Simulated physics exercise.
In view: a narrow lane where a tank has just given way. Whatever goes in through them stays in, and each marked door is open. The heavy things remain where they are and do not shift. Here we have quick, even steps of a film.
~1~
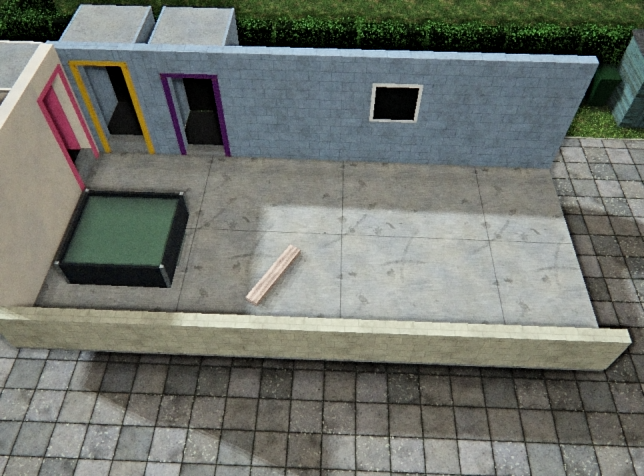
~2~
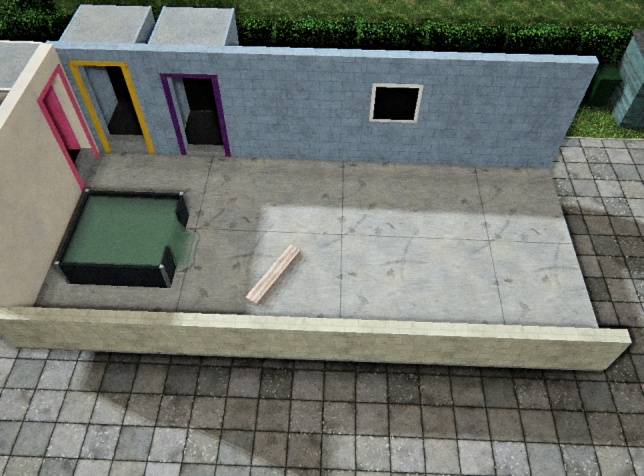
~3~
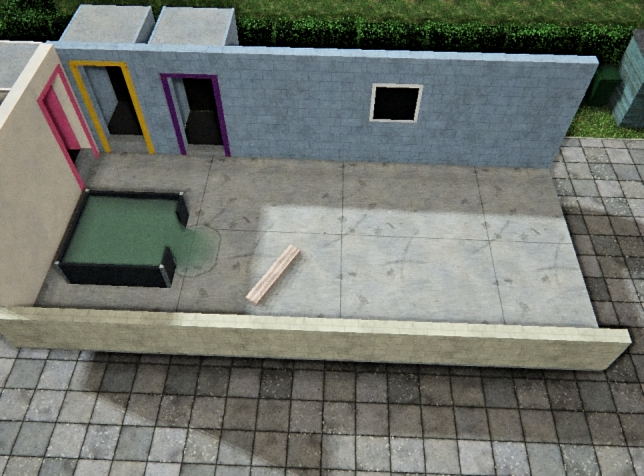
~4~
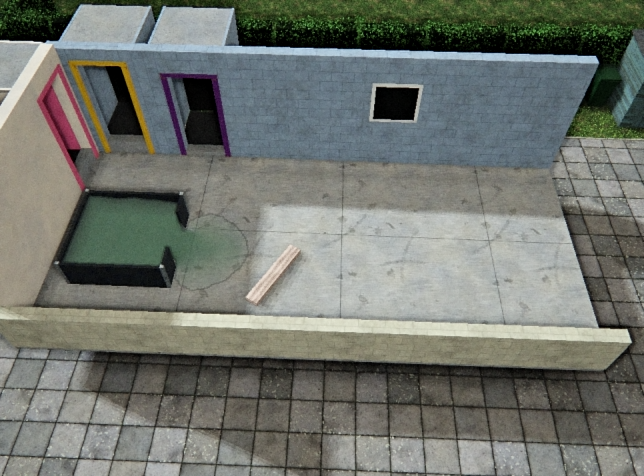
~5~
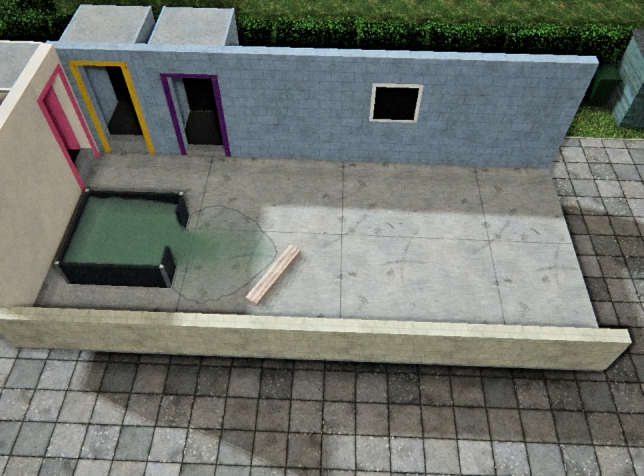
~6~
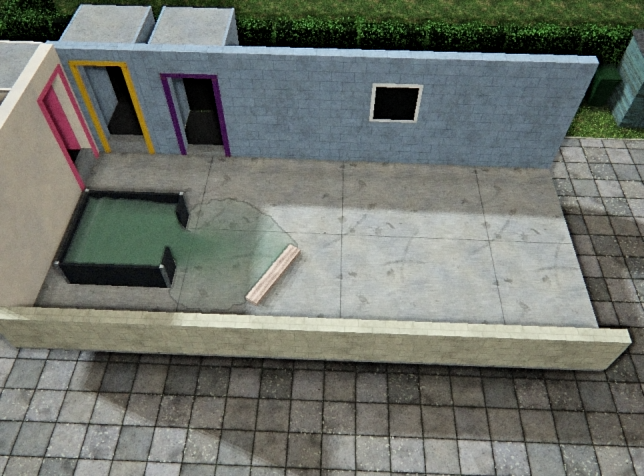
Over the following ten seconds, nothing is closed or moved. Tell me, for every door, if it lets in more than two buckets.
Outcome: The pink door will get two buckets at most, the yellow door will get two buckets at most, the purple door will get two buckets at most.
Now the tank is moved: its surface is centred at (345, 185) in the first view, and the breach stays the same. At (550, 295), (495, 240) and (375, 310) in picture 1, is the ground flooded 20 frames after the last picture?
Soaked, soaked, spared.
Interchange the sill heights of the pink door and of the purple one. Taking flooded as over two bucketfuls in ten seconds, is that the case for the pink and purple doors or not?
Well, the pink door comes in under the cap, while the purple door comes in under the cap.
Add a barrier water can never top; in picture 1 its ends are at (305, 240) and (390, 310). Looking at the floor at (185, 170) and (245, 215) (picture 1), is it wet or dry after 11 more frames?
Spared and submerged, in that order.
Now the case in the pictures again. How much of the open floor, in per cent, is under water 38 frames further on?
Around 75 in a hundred.
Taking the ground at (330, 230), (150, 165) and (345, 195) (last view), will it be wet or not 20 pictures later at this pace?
Lab note, in the order given: Wet through, unwetted, wet through.
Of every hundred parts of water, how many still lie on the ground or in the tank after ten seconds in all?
About 64 per cent.
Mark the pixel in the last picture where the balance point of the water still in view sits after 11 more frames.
The spot I would choose is (202, 248).
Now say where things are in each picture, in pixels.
The first picture shows the tank at (124, 230) is whole and still.
In the second picture, water pours out at (175, 242) and has run to (181, 268).
In the third picture, water pours out at (176, 243) and has run to (214, 233).
In the fourth picture, water pours out at (176, 243) and has run to (244, 246).
In the fifth picture, water pours out at (176, 243) and has run to (269, 259).
In the sixth picture, the front is at (292, 245), out from the gap at (176, 243).
A moment on, water covers 20 % of the floor; the pink door not reached, the yellow door not reached, the purple door not reached.
Next, water covers 40 % of the floor; the pink door not reached, the yellow door not reached, the purple door not reached.
Then, water covers 60 % of the floor; the pink door not reached, the yellow door not reached, the purple door not reached.
Later, water covers 75 % of the floor; the pink door not reached, the yellow door not reached, the purple door not reached.
In the end, water covers 70 % of the floor; the pink door not reached, the yellow door not reached, the purple door wet at the sill, nothing in.
